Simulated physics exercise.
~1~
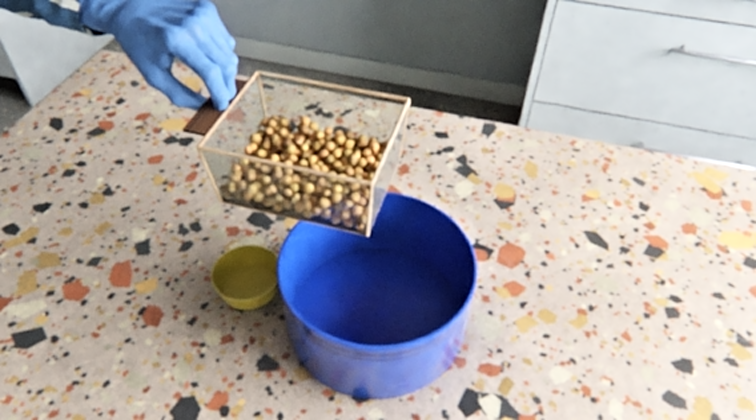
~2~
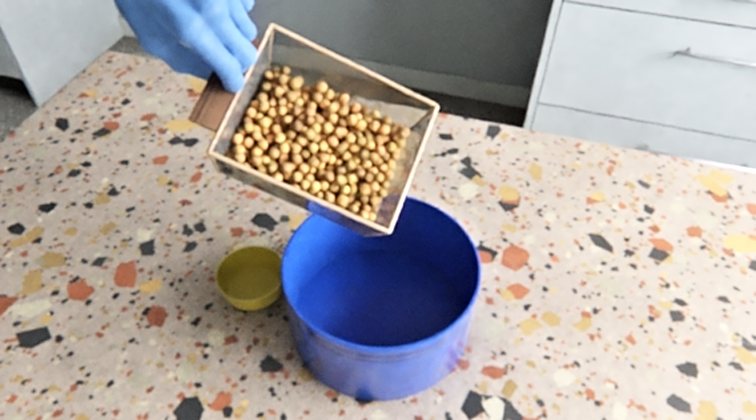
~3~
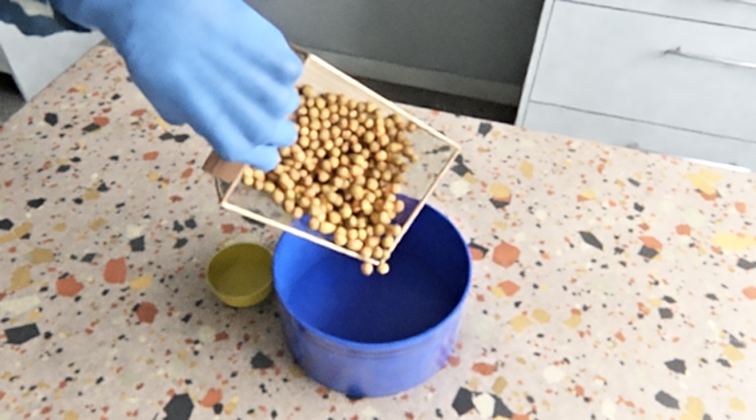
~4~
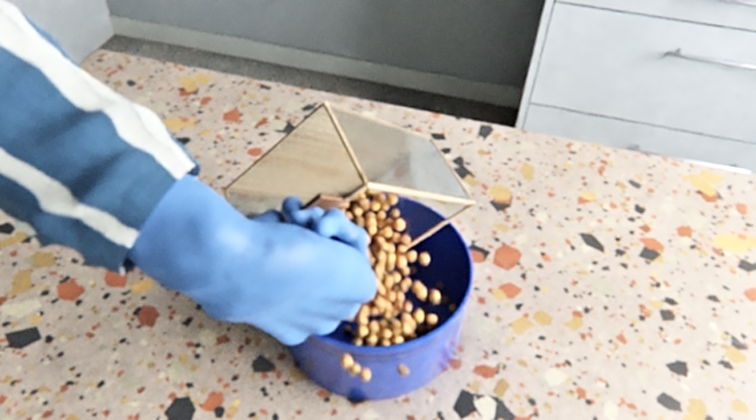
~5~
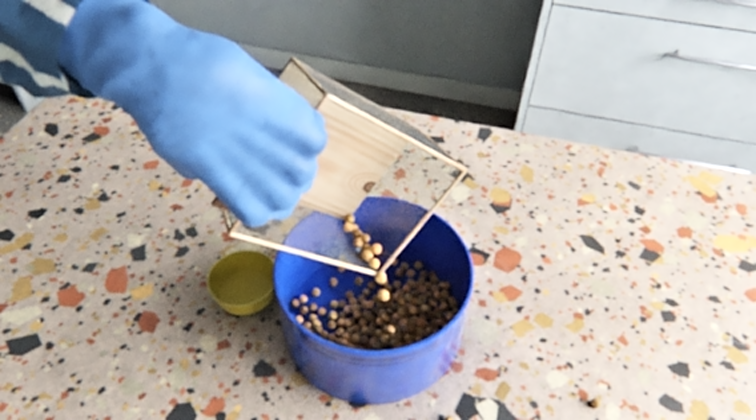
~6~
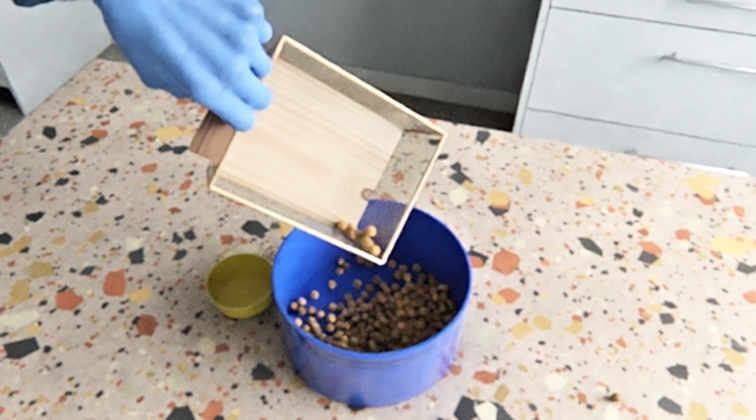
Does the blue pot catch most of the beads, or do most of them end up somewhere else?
The blue pot catches nearly all of the beads. Only a few stay behind in the corner of the box, and the yellow dish gets practically none.
